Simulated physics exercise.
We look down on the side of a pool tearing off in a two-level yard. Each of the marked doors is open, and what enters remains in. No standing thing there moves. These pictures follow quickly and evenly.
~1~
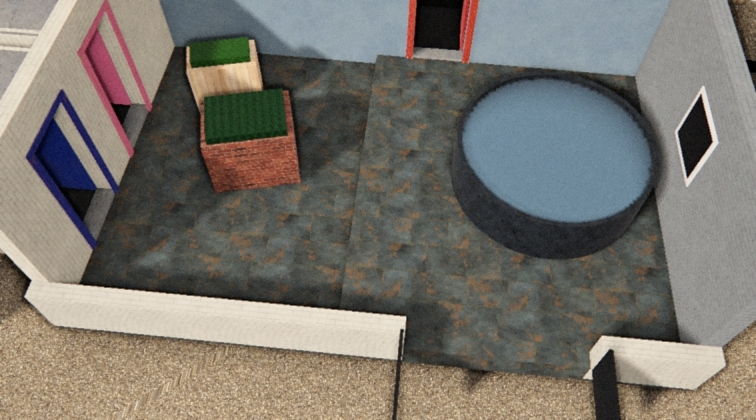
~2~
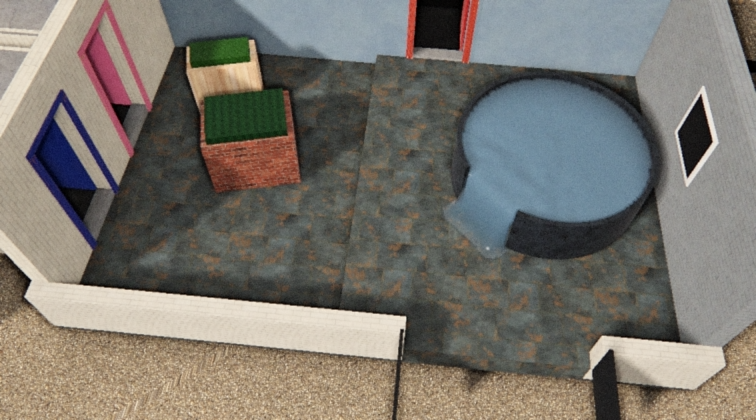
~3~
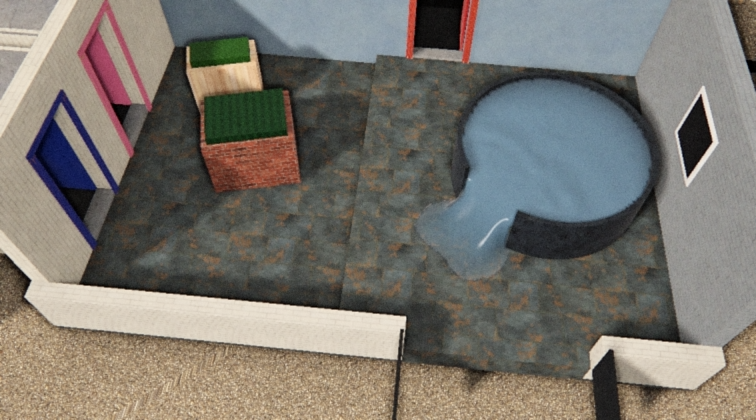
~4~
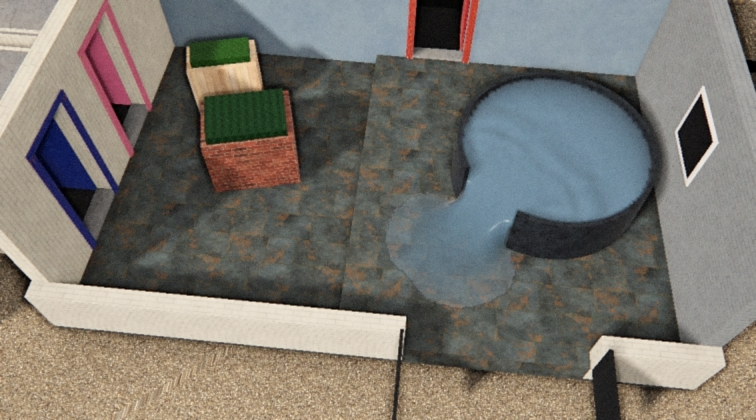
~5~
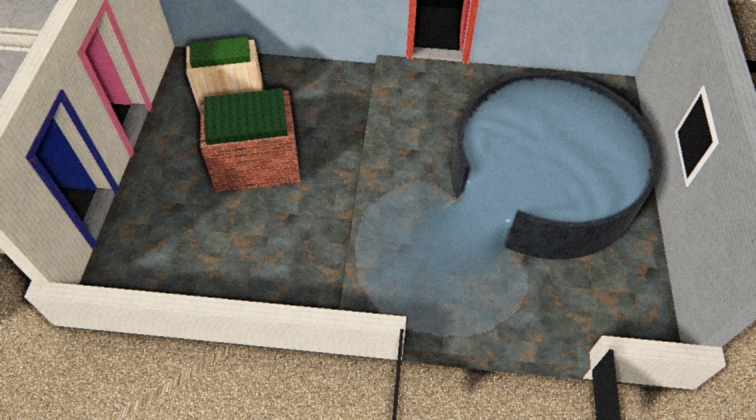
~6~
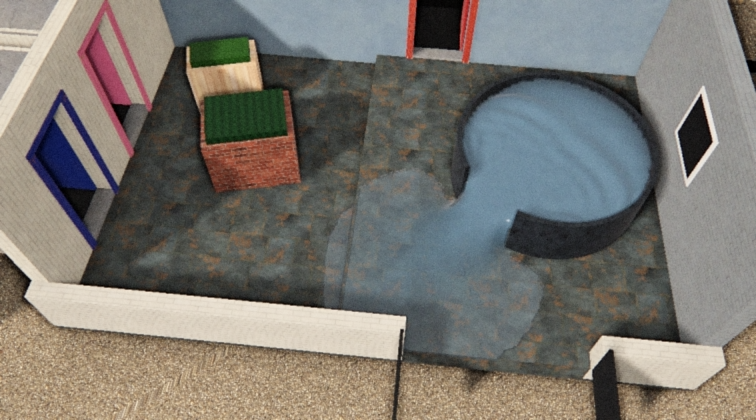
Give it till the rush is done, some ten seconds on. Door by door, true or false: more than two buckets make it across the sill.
Red door: False; pink door: False; blue door: True.
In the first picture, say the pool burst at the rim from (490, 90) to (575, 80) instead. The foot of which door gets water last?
The one in blue is last.
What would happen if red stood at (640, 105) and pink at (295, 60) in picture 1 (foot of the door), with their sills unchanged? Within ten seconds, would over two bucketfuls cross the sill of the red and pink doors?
At the red door it remains below; at the pink door it remains below.
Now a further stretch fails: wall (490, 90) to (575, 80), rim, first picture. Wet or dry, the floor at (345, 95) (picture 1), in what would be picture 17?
There: Wet.
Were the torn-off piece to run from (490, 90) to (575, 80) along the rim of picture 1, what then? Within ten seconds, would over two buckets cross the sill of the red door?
Result: Red goes past the limit.
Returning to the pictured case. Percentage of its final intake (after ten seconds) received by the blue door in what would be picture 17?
Result: 0 % of the ten-second total.
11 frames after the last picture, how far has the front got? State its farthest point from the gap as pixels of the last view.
Front's tip: Near (72, 304).
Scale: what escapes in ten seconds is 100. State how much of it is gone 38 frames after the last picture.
Roughly 80 percent.
A moment on, water covers 30 % of the floor; the red door not reached, the pink door not reached, the blue door not reached.
Next, water covers 35 % of the floor; the red door not reached, the pink door not reached, the blue door wet at the sill, nothing in.
Then, water covers 45 % of the floor; the red door not reached, the pink door wet at the sill, nothing in, the blue door over two buckets in.
Later, water covers 60 % of the floor; the red door not reached, the pink door wet at the sill, nothing in, the blue door far over two buckets in.
In the end, water covers 60 % of the floor; the red door not reached, the pink door wet at the sill, nothing in, the blue door far over two buckets in.
